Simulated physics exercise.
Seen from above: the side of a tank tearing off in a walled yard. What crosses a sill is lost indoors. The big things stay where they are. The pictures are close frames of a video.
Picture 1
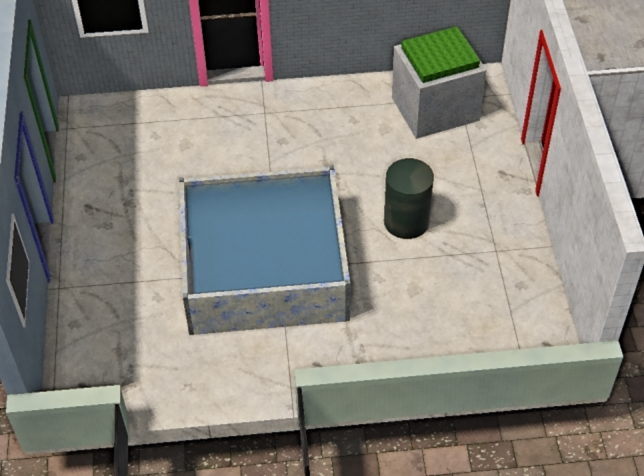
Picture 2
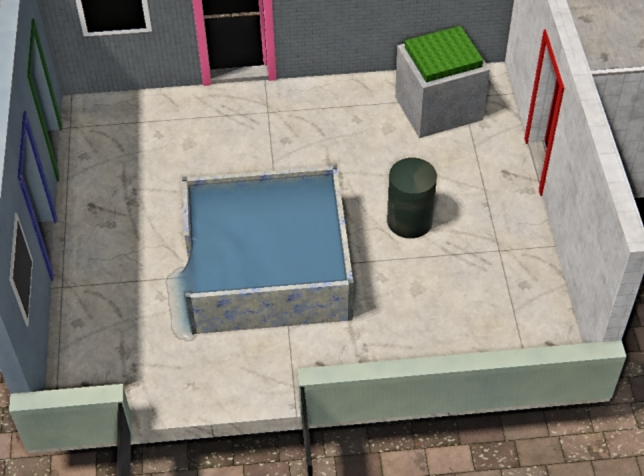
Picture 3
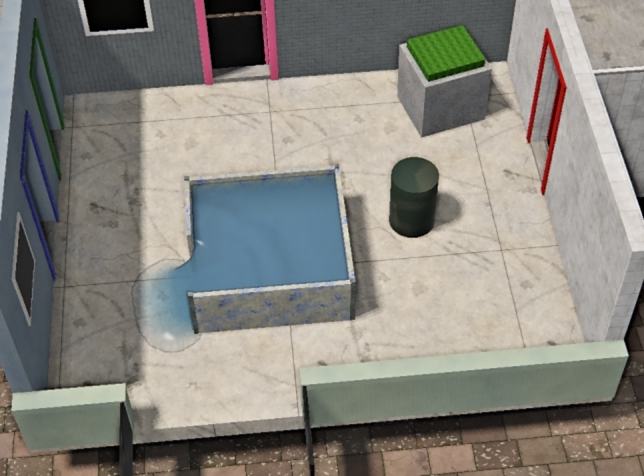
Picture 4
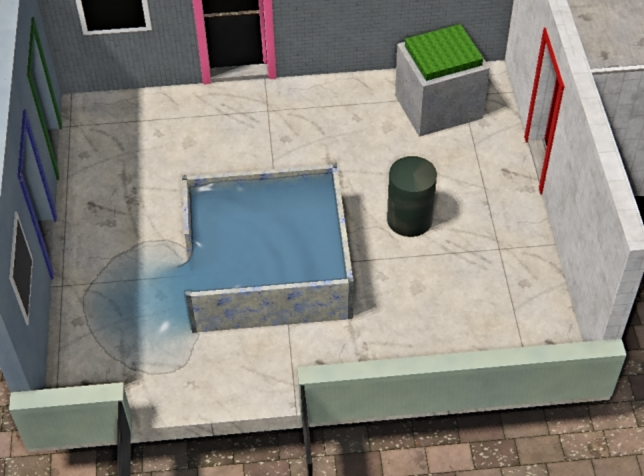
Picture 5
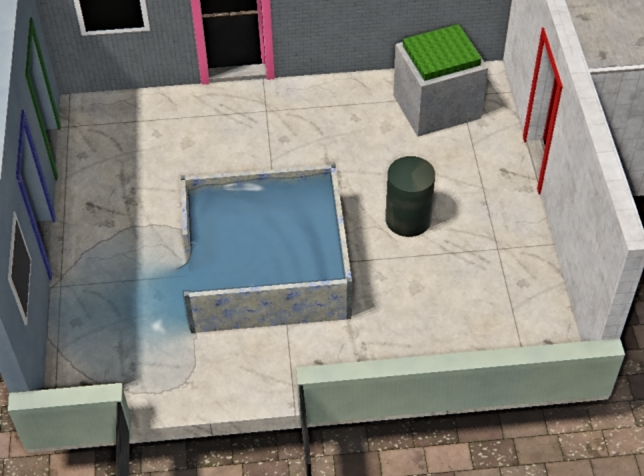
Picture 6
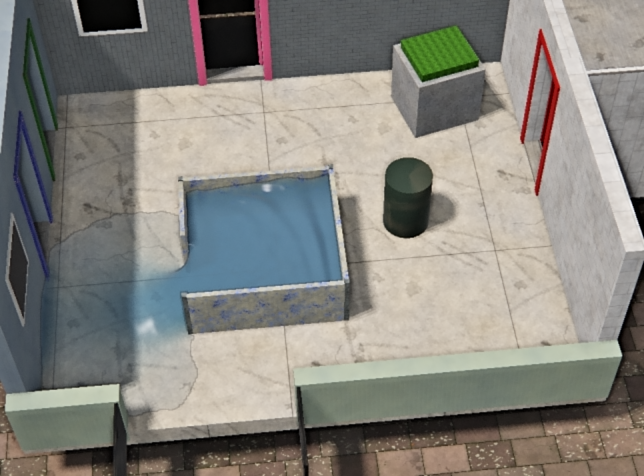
Water in a square tank in a walled yard pours out through a gap in the tank's left side, spreading in a rounded sheet across the pale floor to the blue wall on the left and the low green wall in front.
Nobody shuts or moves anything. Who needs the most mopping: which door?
It is the blue one.
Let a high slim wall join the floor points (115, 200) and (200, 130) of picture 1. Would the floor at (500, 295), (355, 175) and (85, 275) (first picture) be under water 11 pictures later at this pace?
In turn: Clear, not flooded, wet.
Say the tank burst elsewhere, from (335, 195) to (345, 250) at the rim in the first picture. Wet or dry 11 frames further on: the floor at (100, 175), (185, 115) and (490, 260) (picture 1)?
As listed: No water, clear, awash.
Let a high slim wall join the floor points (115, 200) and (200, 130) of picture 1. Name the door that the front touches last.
It is the red one.
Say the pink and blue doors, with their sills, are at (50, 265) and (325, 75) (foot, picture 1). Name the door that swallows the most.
It is the door marked pink.
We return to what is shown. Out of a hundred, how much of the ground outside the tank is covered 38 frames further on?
About 70 per cent.
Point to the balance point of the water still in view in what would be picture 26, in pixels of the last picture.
I would point to (182, 276).
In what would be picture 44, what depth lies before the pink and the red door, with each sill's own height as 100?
Near 90 and 0 in a hundred.
A moment on, water covers 15 % of the floor; red door not reached, green door not reached, pink door not reached, blue door some in.
Next, water covers 20 % of the floor; red door not reached, green door wet at the sill, nothing in, pink door not reached, blue door a lot in.
Then, water covers 45 % of the floor; red door not reached, green door a trickle in, pink door wet at the sill, nothing in, blue door a lot in.
Later, water covers 70 % of the floor; red door not reached, green door a trickle in, pink door wet at the sill, nothing in, blue door a lot in.
In the end, water covers 95 % of the floor; red door a trickle in, green door some in, pink door wet at the sill, nothing in, blue door a lot in; the blue door has let in the most.
